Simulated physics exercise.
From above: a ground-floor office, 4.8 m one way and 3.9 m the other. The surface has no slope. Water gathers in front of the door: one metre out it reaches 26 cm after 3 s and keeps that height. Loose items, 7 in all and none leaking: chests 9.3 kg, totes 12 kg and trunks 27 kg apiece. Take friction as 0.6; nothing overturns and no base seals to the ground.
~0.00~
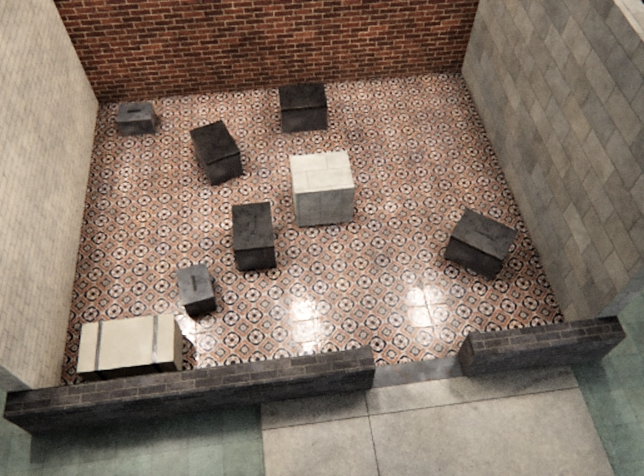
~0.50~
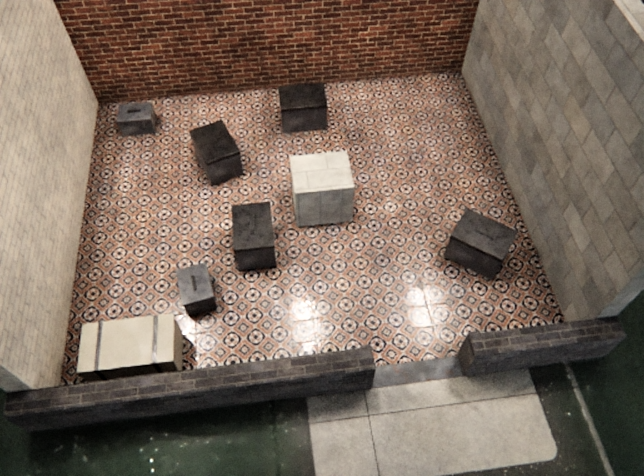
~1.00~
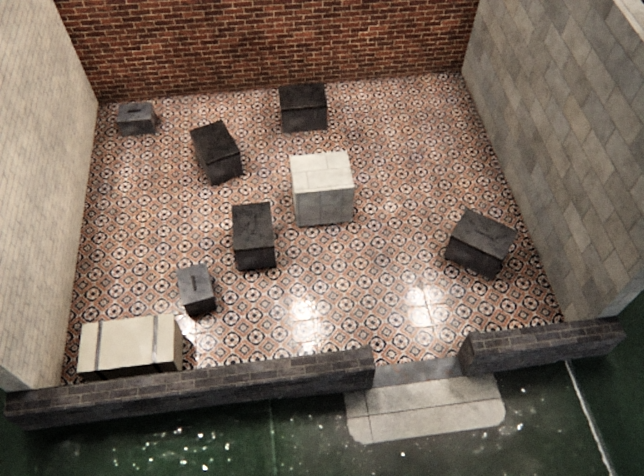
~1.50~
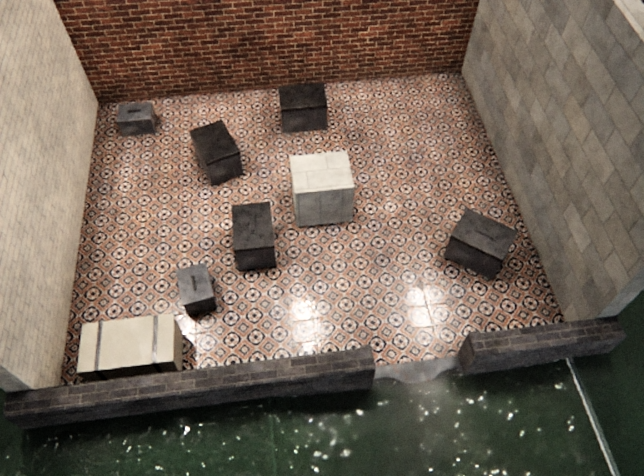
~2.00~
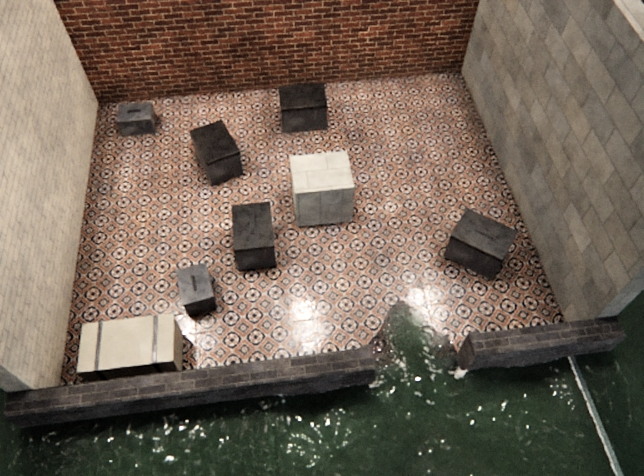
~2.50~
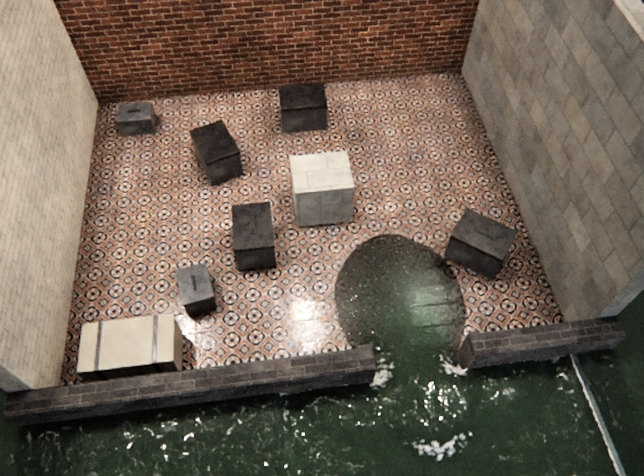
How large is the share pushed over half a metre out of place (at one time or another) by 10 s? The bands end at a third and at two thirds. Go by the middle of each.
Share: One to two thirds.
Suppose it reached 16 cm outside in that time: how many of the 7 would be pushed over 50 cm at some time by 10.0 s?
In that case 0 of them.
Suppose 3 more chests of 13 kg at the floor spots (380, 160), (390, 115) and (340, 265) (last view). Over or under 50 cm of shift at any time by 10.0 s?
In turn: Over, more, past it.
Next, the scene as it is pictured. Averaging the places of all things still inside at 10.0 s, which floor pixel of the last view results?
Around (204, 204).
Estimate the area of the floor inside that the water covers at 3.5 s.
About 5.0 m2.
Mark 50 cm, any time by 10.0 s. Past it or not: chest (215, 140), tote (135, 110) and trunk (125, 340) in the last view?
In that order: Under, less, less.
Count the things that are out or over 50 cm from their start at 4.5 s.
I count 2.
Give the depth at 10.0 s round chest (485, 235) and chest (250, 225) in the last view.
About 13 and 6 cm.
After 3.5 s 0 of 7 are over 50 cm from their spots; 0 afloat.
After 4.5 s 2 of 7 are over 50 cm from their spots; 0 afloat.
After 7.0 s 2 of 7 are over 50 cm from their spots; 1 afloat.
After 10.0 s 3 of 7 are over 50 cm from their spots, and 3 have been at some point; 5 afloat.
